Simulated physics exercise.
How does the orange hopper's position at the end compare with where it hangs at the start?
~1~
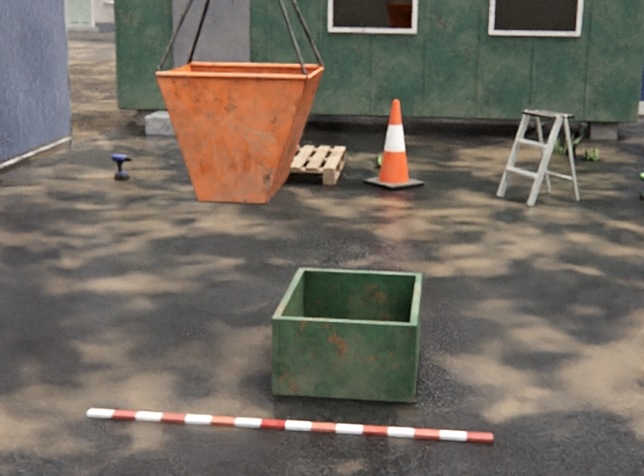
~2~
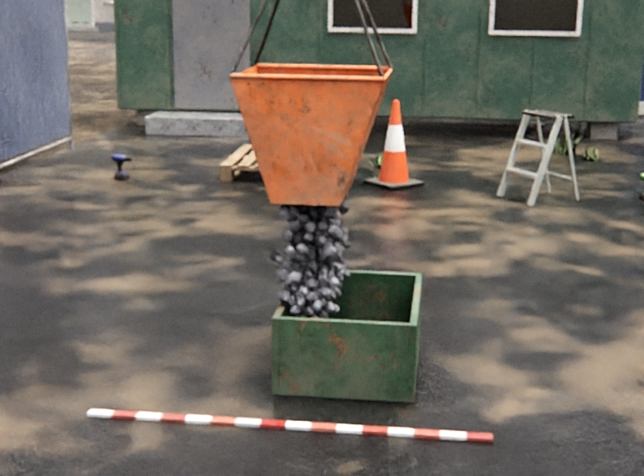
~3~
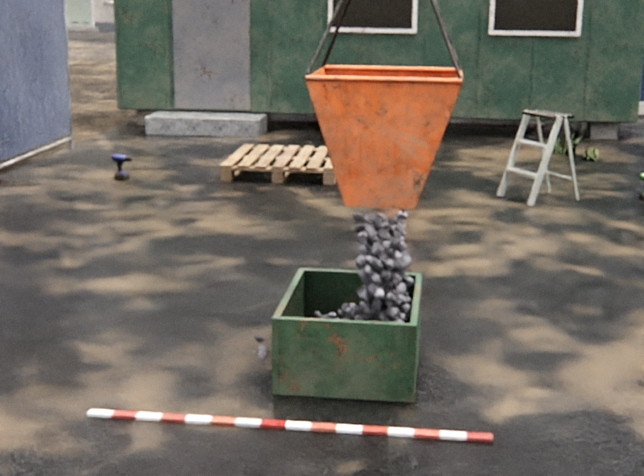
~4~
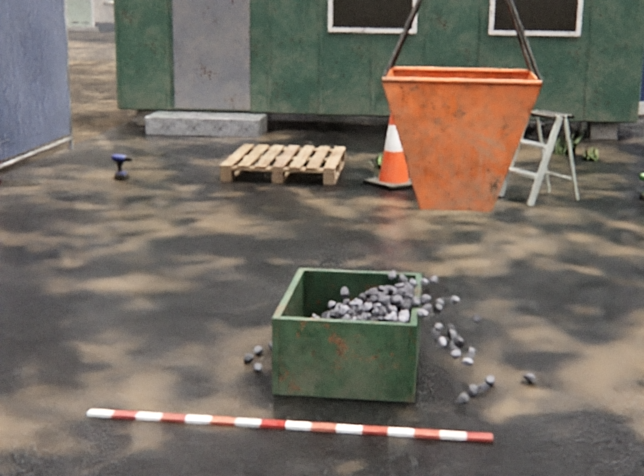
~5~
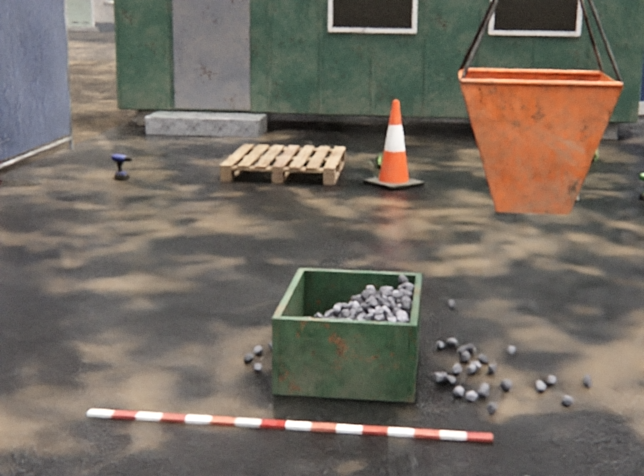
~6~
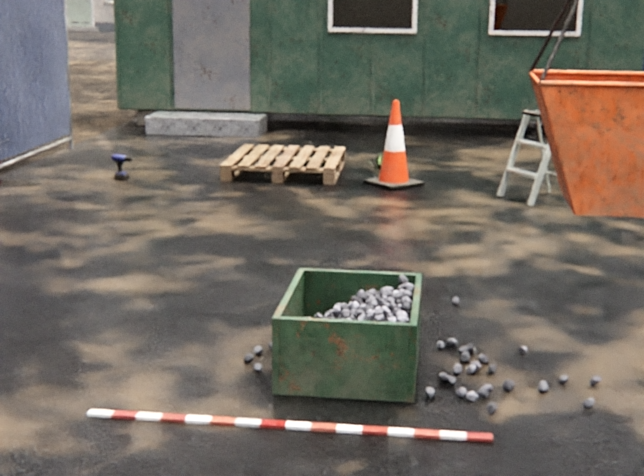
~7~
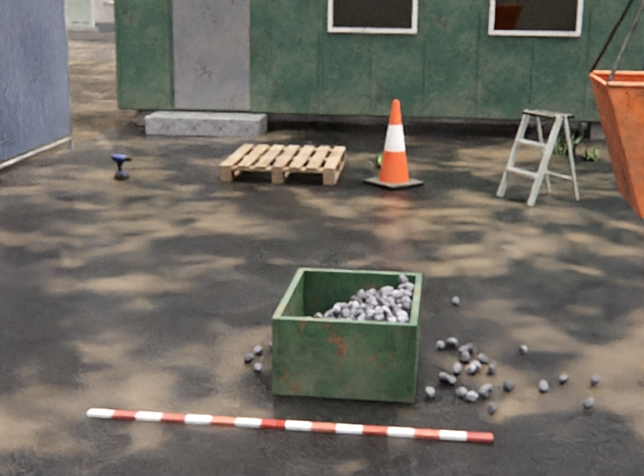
At the start it hangs in full view above and to the left of the green bin. By the end it is far over at the right edge, beyond the stepladder and partly out of view.
